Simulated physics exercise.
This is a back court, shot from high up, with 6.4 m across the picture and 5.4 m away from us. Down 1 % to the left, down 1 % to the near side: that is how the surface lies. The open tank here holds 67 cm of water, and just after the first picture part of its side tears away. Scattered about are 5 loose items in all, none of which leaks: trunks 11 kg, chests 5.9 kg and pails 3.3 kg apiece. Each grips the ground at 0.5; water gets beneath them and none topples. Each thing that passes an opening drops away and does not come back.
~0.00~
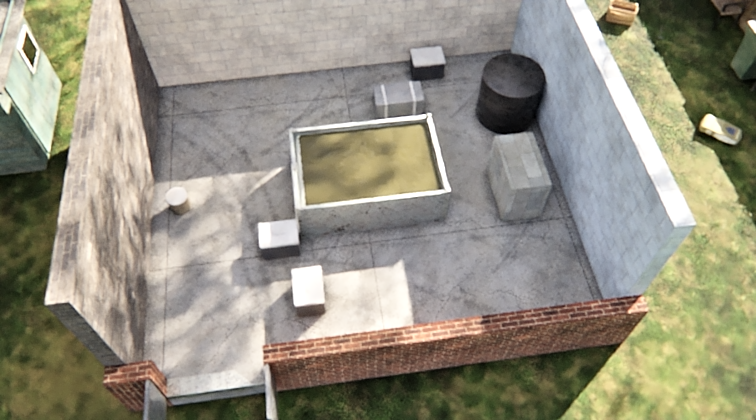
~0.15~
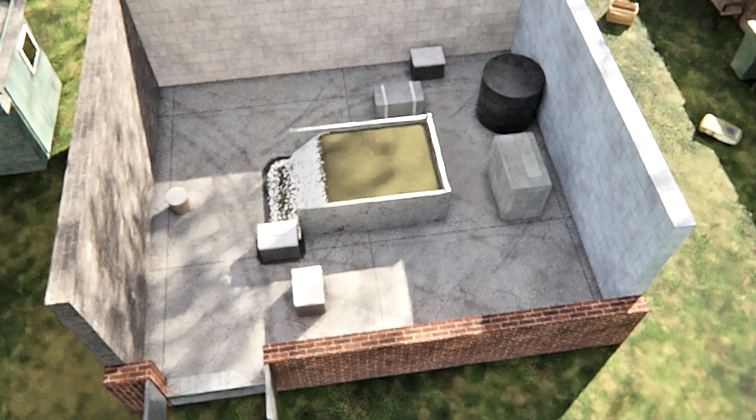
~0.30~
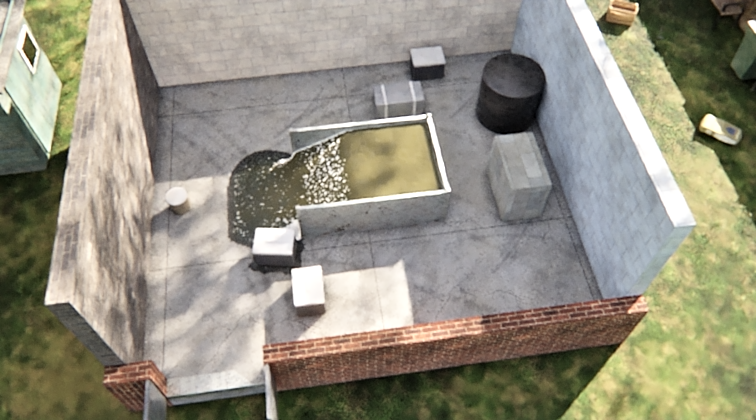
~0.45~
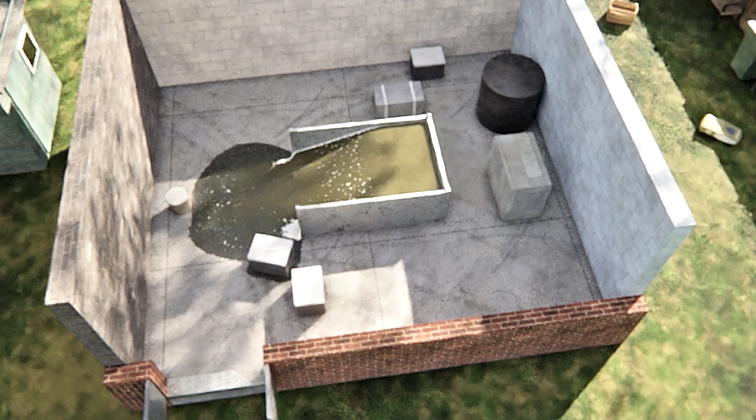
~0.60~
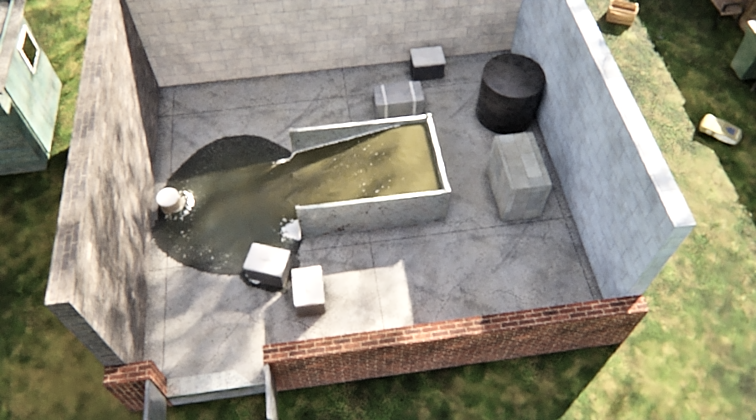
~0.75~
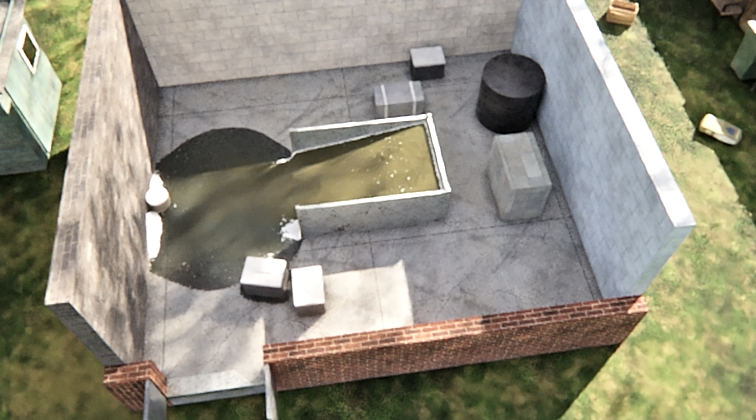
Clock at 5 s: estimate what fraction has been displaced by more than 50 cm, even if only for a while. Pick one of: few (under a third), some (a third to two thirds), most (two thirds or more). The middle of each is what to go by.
Most.
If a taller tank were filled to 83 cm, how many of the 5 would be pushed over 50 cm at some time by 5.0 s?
Count: 4.
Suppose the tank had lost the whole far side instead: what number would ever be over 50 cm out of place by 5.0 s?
Then 3 of them would.
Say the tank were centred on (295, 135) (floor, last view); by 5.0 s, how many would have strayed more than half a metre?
That would give 3.
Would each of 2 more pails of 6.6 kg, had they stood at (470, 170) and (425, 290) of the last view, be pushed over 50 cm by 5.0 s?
Result, in sequence: Not exceeded / not exceeded.
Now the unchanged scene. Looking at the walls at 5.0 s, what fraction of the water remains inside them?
78 % or so.
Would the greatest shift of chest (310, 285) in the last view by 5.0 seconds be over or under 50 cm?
Result: Below the line.
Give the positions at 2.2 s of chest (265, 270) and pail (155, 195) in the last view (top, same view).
Somewhere about (258, 299) and (154, 159).
After 1.1 s 1 of 5 are over 50 cm from their spots; 1 afloat.
After 2.2 s 2 of 5 are over 50 cm from their spots; 1 afloat.
After 3.5 s 2 of 5 are over 50 cm from their spots; 1 afloat.
After 5.0 s 4 of 5 are over 50 cm from their spots, and 4 have been at some point; 3 afloat.
